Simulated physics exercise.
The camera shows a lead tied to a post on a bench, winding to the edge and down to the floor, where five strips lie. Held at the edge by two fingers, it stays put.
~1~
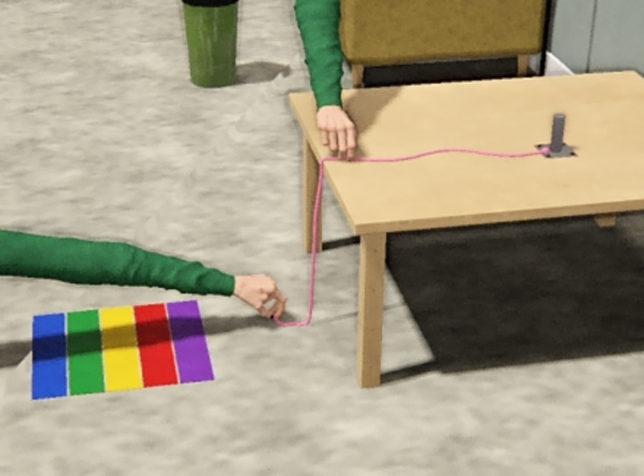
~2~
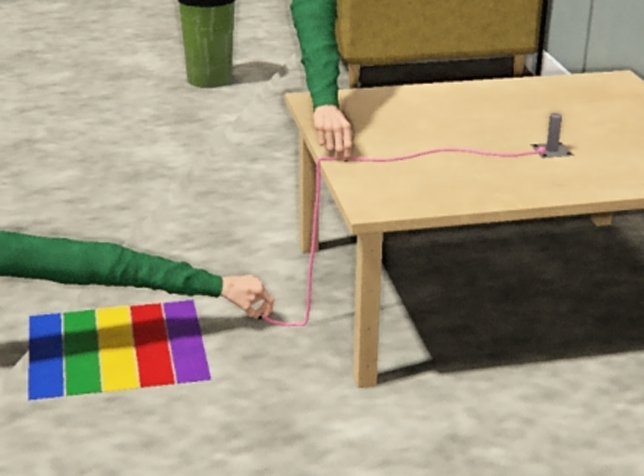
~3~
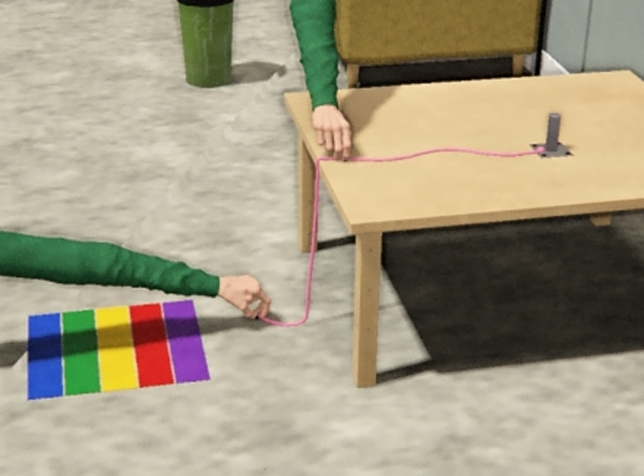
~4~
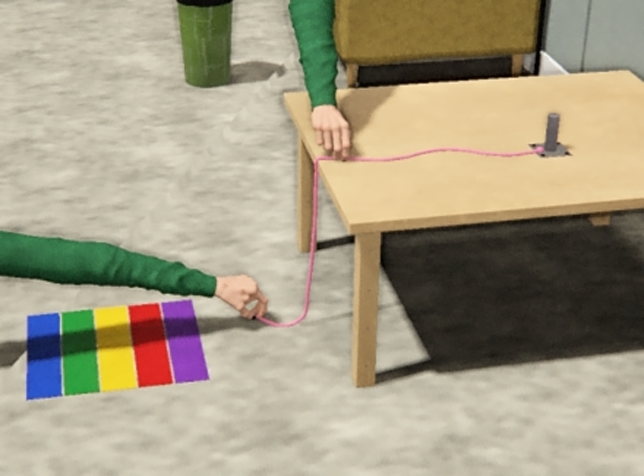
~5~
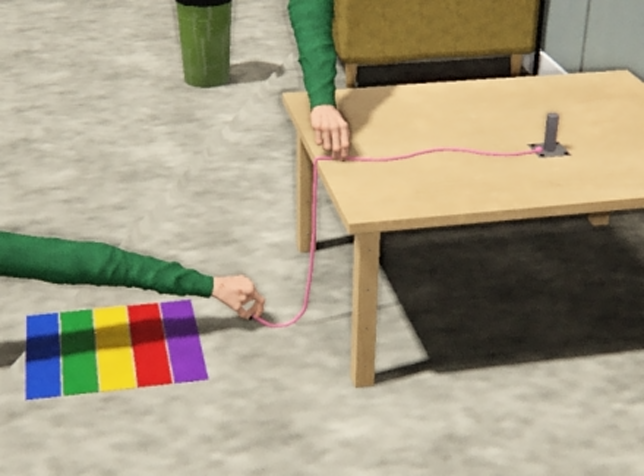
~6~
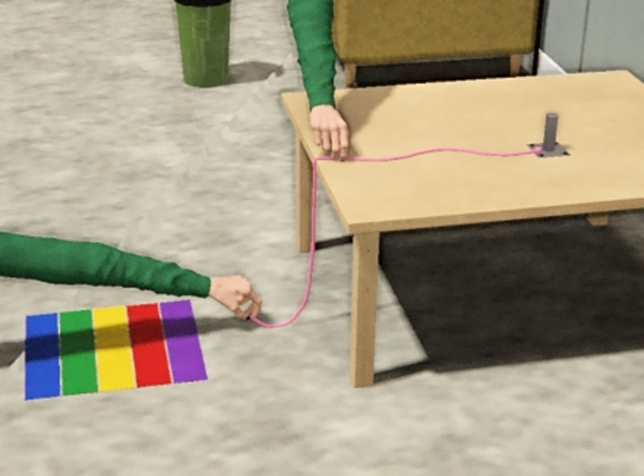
At first, one hand rests at the table's edge on a pink cord running from a small gray post, while a lower hand holds its end near the floor, right of five colored strips. The lower hand then shifts slightly left, and the hanging cord's sharp bend softens into a curve.
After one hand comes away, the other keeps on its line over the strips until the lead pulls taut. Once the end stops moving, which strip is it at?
It is at the red strip.
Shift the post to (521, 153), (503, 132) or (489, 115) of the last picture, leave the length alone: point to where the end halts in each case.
In order, the pixels are (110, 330), (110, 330) and (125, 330).
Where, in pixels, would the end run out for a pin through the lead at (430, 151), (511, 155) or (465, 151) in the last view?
They end up at (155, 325), (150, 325) and (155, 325).
A little later, end near (208, 320); short of the strips.
Next, end near (169, 324); over purple.
When it is tight, end near (147, 327); over red. It gets as far as the red strip.
